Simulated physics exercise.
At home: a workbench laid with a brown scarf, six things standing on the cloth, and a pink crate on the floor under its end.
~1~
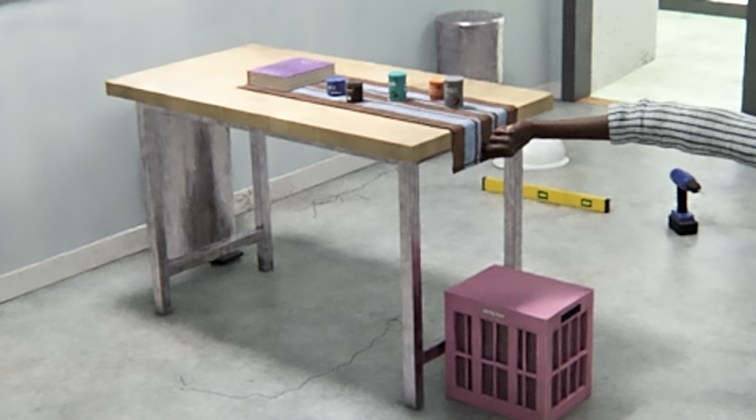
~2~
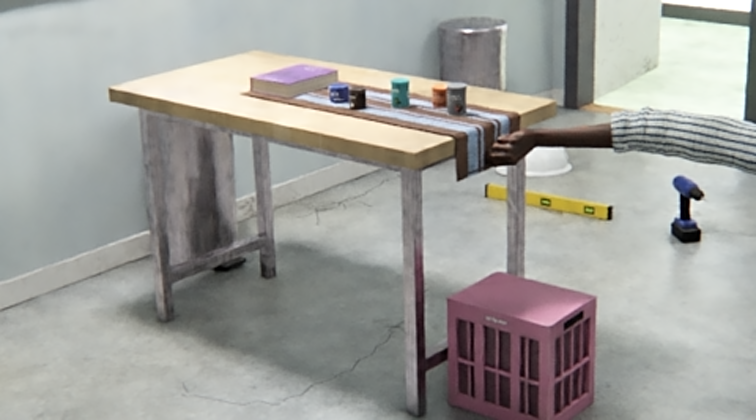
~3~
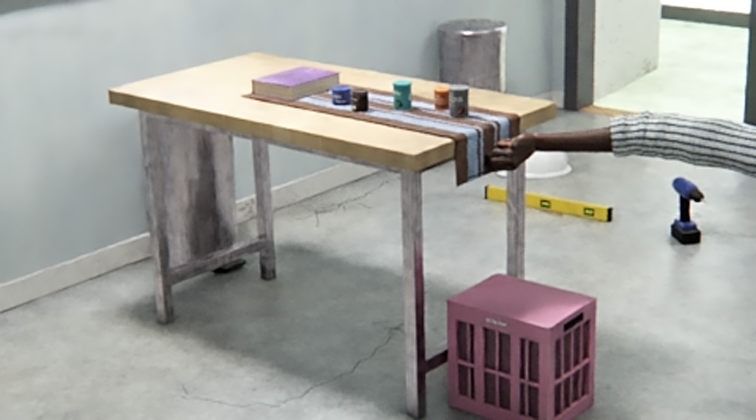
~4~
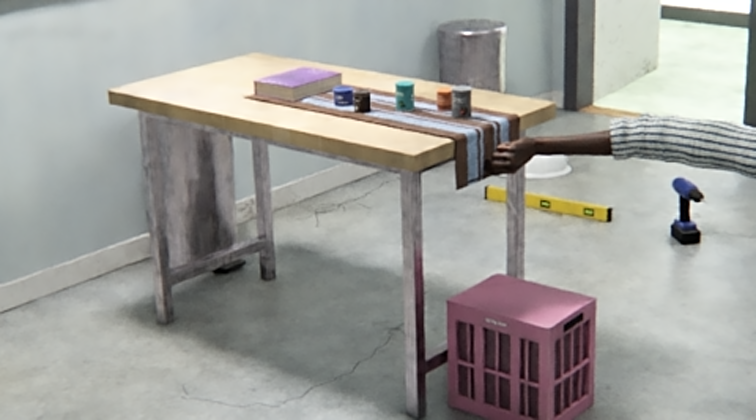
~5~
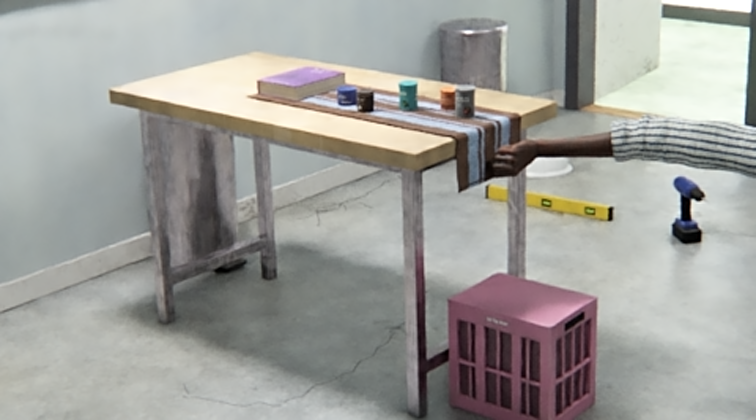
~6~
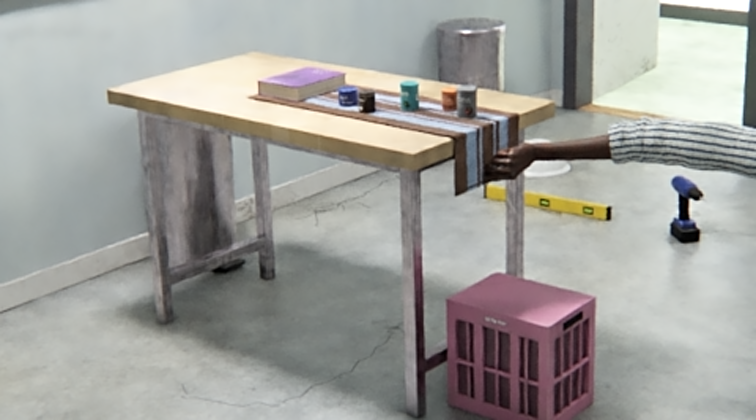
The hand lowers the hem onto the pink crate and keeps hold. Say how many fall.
Over the edge go three.
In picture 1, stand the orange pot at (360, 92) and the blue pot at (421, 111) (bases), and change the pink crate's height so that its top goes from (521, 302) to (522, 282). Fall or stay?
The orange pot stays on; the blue pot falls.
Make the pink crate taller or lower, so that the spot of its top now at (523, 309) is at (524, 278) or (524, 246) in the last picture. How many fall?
In that case 2 and 1.
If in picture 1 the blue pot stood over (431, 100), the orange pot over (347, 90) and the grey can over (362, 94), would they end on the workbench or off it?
The blue pot comes down; the orange pot stays on; the grey can stays on.
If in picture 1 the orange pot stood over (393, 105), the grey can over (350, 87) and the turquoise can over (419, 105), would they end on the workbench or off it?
The orange pot drops off; the grey can stays on; the turquoise can comes down.
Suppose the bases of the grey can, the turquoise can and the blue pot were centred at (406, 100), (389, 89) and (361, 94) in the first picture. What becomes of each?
The grey can goes over; the turquoise can remains up; the blue pot remains up.
A little later, hem near (491, 251); grey can and orange pot gone.
Next, hem on the crate; grey can, orange pot and turquoise can gone.
When it is over, hem on the crate; grey can, orange pot and turquoise can gone. The workbench loses three.
